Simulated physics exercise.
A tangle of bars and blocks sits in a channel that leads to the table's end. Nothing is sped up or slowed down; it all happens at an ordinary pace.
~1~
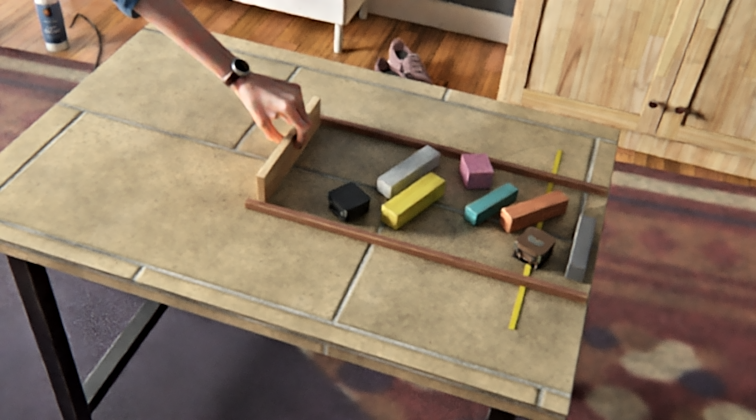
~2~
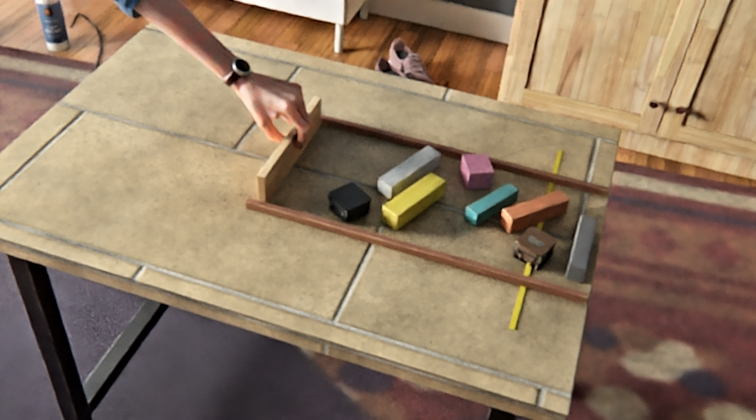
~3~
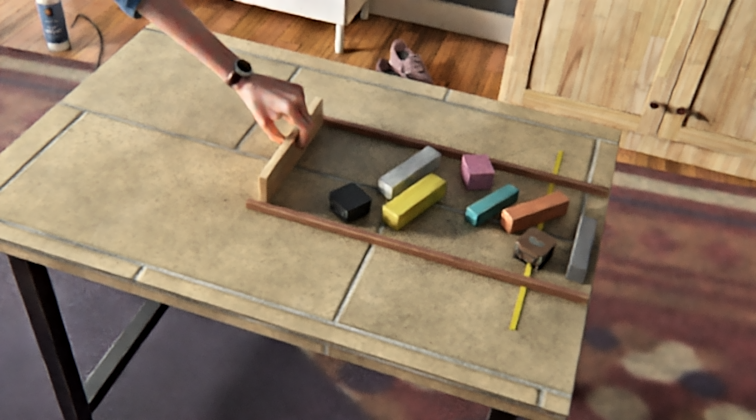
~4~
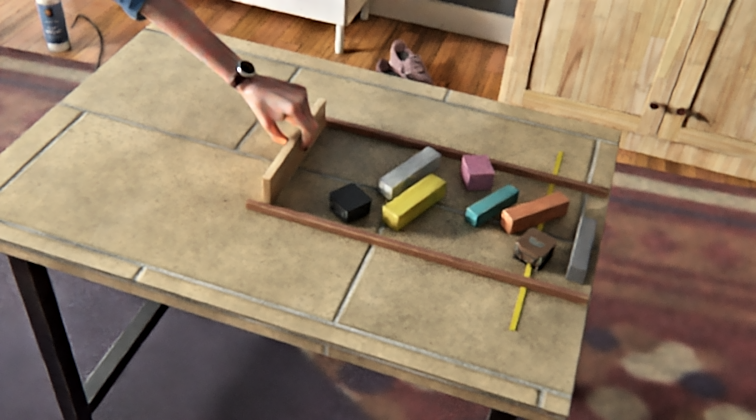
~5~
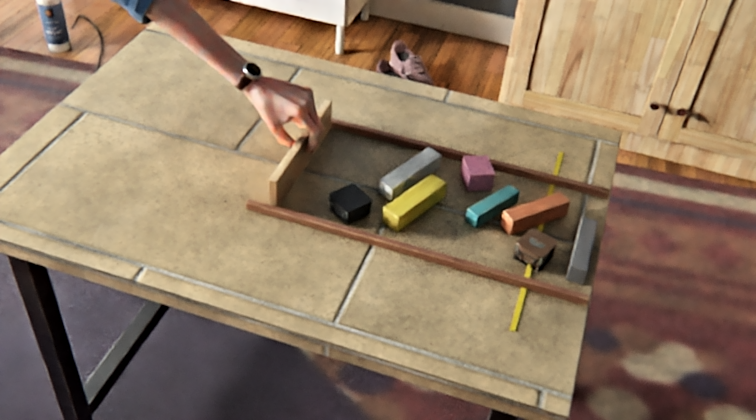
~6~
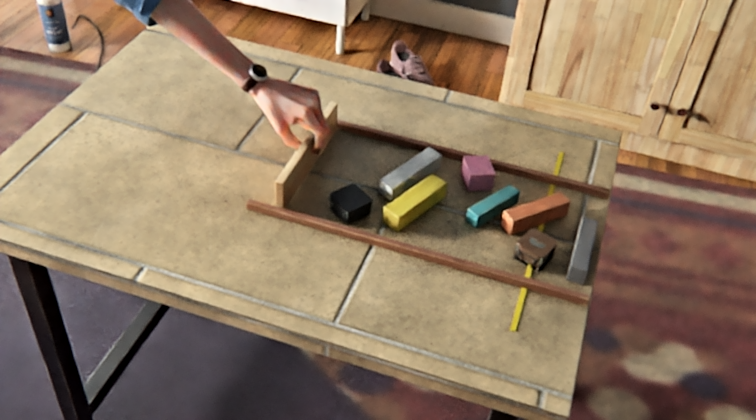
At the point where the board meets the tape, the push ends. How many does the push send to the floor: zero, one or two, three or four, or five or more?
The ones that fall? Three or four of them, I think.
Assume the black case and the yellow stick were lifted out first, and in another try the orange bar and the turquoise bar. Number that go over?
Try one: 0; try two: 2.
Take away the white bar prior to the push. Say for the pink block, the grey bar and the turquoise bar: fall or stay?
So the pink block keeps its place, the grey bar goes down and the turquoise bar keeps its place.
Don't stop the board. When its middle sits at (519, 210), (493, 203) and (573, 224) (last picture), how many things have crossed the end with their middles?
The counts are 1, 0 and 6, in that order.
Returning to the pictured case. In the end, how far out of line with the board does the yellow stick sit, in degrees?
Roughly 15° out of line.
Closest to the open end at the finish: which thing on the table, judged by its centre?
It is the turquoise bar.
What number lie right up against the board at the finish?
It's 2.
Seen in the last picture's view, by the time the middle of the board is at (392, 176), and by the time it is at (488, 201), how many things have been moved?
Tally at point one: 3; at point two: 8.
A little later, none off yet; grey bar at rest near (583, 250); brown case at rest near (535, 250); orange bar at rest near (536, 213).
Next, none off yet; grey bar at rest near (583, 250); brown case moving near (542, 256); orange bar shifted a little near (552, 219).
When it is over, the number that fall off is three or four; down, orange bar, brown case and grey bar.
